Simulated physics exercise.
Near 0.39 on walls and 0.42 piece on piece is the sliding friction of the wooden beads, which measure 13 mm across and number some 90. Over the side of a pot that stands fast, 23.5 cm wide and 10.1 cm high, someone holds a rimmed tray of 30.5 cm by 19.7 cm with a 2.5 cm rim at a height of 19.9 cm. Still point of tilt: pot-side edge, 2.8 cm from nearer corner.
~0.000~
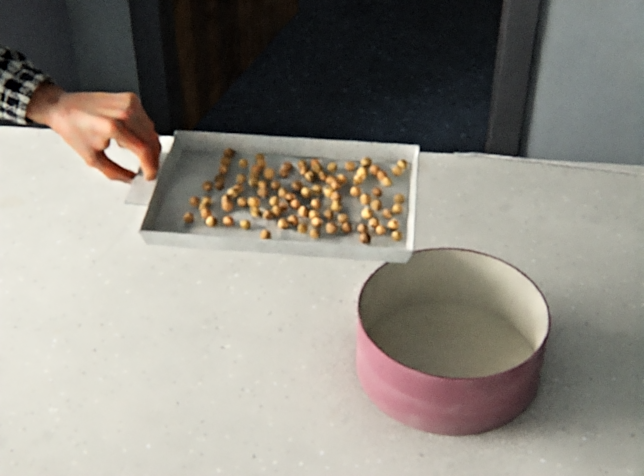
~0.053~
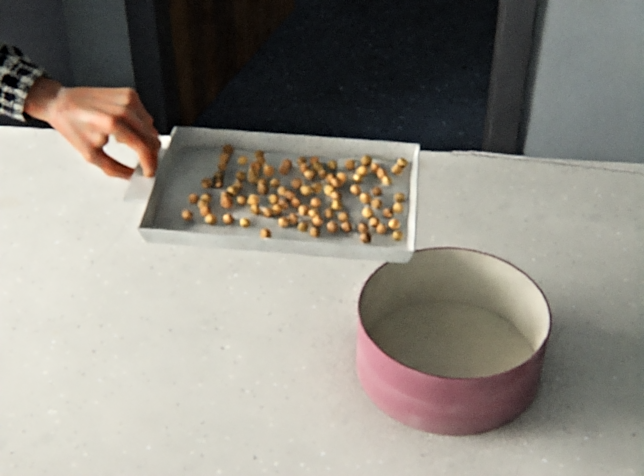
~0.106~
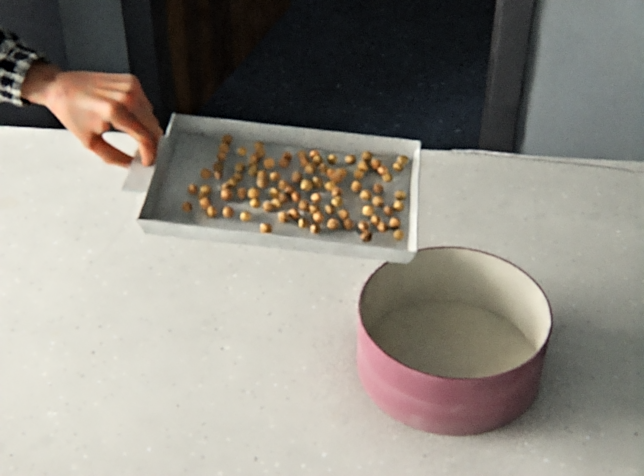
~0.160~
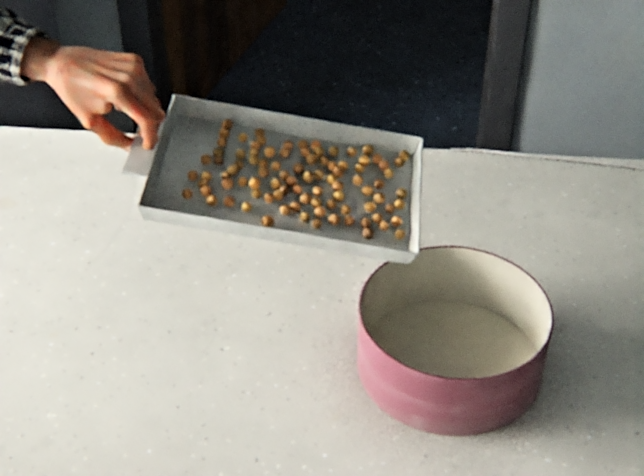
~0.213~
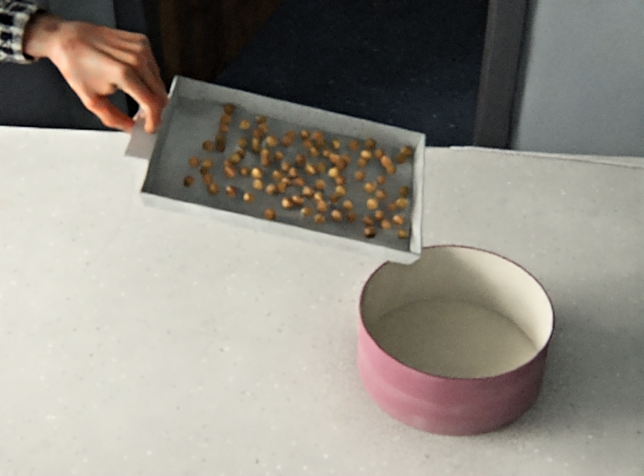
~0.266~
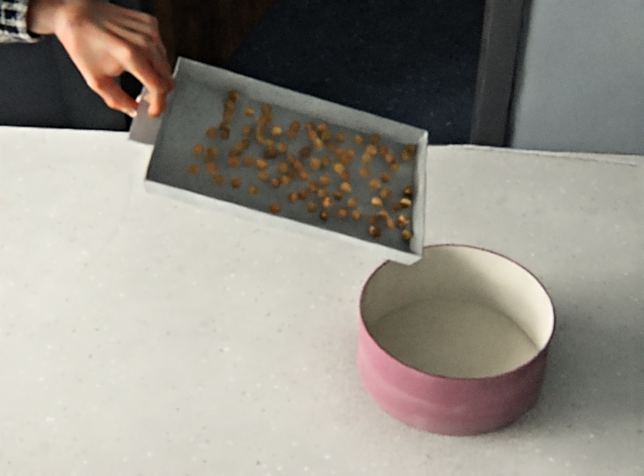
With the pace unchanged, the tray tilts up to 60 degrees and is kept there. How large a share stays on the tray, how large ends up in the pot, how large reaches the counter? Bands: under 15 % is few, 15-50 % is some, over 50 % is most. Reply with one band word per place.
Left on the tray most, pot some, counter few.
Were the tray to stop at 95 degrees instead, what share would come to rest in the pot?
It would land at about 100 percent.
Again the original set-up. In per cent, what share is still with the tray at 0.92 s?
I'd say close to 80 per cent.
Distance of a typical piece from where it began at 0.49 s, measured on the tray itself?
About 7 cm.
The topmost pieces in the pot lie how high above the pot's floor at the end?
It reaches roughly 1.5 cm.
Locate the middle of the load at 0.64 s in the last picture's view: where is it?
Estimated load position: Around (405, 201).
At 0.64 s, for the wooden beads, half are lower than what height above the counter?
Some 24 cm above the counter.
Then, at 0.49 s, tilt 40 degrees; the tray holds 100 %, the pot 0 %.
After 0.64 s, tilt 53 degrees; the tray holds 100 %, the pot 0 %.
After 0.92 s, tilt 60 degrees; the tray holds 80 %, the pot 15 %.
In the end, at 2.0 s, tray 75 %, pot 25 %, counter 0 %.
